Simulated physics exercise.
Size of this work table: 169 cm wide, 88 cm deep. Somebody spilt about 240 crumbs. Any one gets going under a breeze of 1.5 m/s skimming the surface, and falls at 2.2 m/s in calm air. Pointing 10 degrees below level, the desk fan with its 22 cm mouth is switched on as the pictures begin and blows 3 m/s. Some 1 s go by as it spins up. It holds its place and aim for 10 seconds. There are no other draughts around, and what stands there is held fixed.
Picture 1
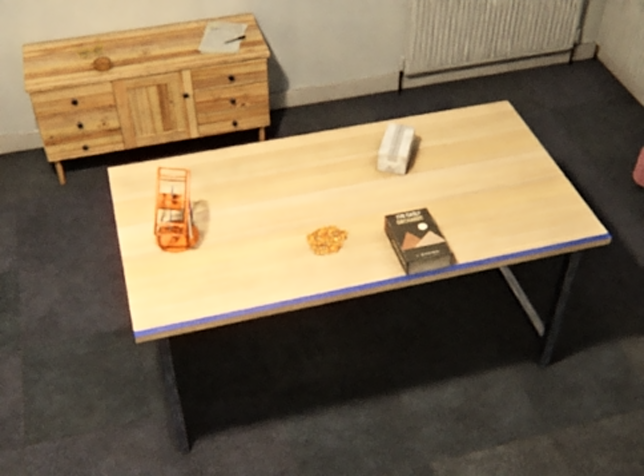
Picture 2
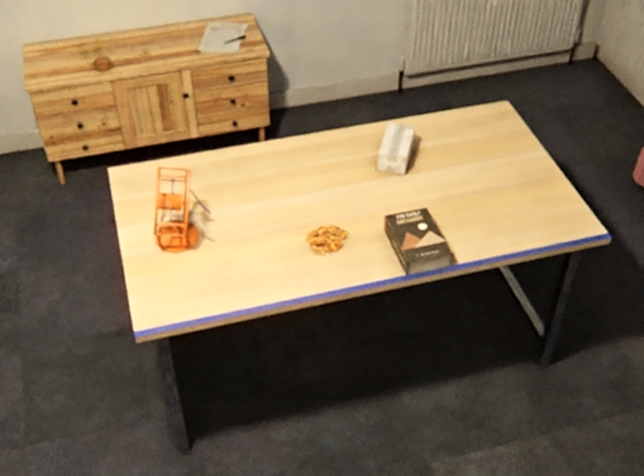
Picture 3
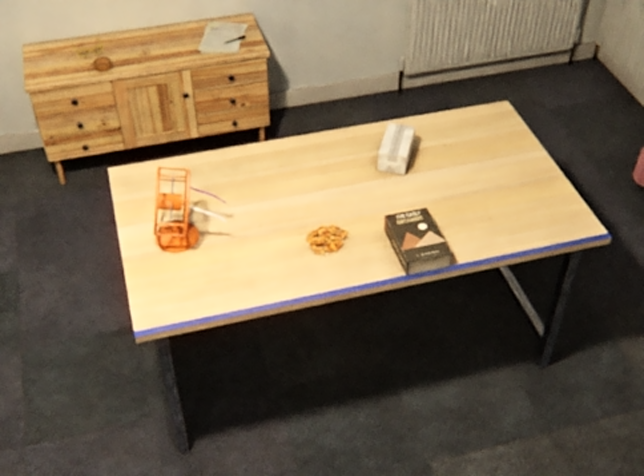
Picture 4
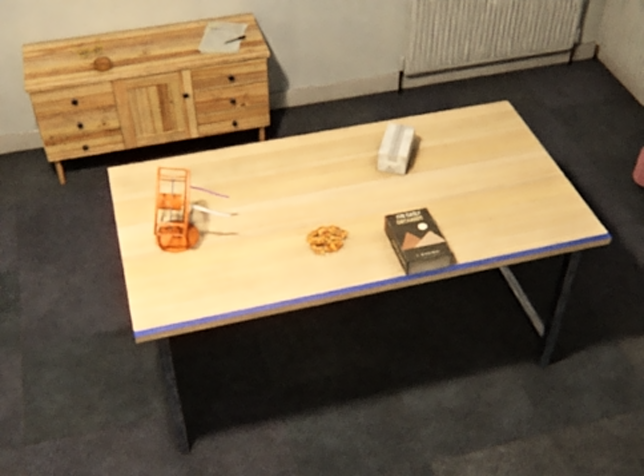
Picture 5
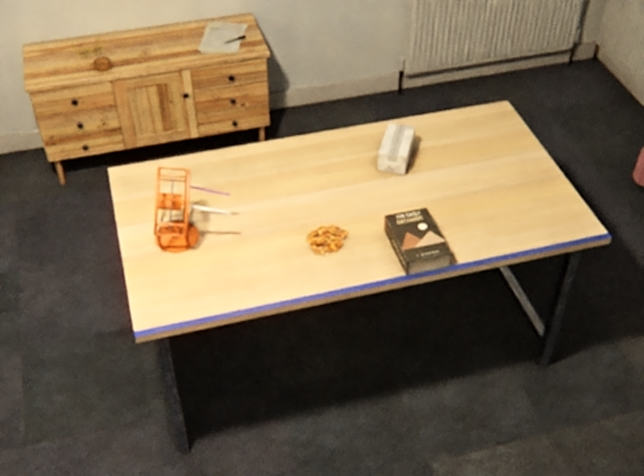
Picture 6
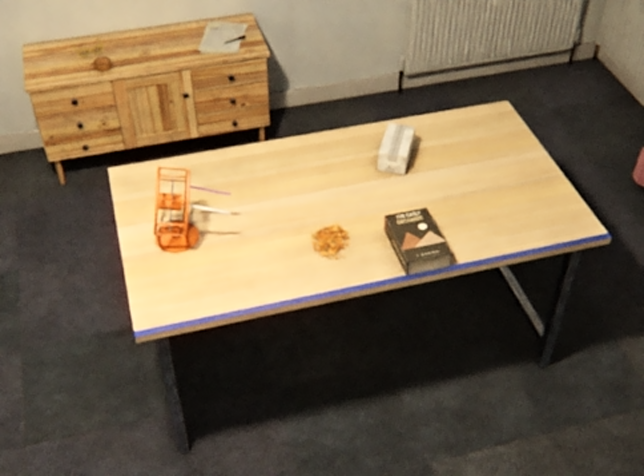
A table holds an orange fan whose ribbons stream rightward before some crumbs shift slightly right.
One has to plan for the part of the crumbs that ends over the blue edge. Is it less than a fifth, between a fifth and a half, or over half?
Looking at the blue edge, the share there is the larger part.
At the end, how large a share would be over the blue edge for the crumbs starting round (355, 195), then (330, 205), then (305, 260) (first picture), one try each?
Roughly 0 %, then 0 %, then 90 %.
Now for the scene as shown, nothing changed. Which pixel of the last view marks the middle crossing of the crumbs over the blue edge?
Near (385, 285).
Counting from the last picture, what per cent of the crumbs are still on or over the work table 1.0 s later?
Some 25 percent are still there.
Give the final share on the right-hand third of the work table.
0 %.
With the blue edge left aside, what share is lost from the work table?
It comes out at some 20 %.
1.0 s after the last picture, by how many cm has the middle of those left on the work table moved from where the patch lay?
I'd guess near 20 cm.
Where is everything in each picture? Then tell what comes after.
In the first picture, the middle of the crumbs is near (327, 239), none has stirred yet and the mouth of the desk fan is at (172, 202).
In the second picture, the middle of the crumbs is near (327, 239), none has stirred yet and the blue edge is centred on (387, 285).
In the third picture, the middle of the crumbs is near (327, 239), none has stirred yet, the top of a book is at (418, 234) and the top of a box is at (397, 139).
In the fourth picture, the middle of the crumbs is near (327, 239) and none has stirred yet.
In the fifth picture, the middle of the crumbs is near (327, 239) and none has stirred yet.
In the sixth picture, the middle of the crumbs is near (330, 240), the farthest in sight from the desk fan is at (348, 241) and about 25 % have left their places.
Then, 1.0 s after the last picture the count stands so, 61 % are over the blue edge; the middle of those still in play is near (380, 234).
Then, 2.2 s after the last picture the count stands so, 68 % are over the blue edge.
Then, 4.6 s after the last picture the count stands so, 69 % are over the blue edge.
Then, 9.1 s after the last picture, at the end, 70 % are over the blue edge.
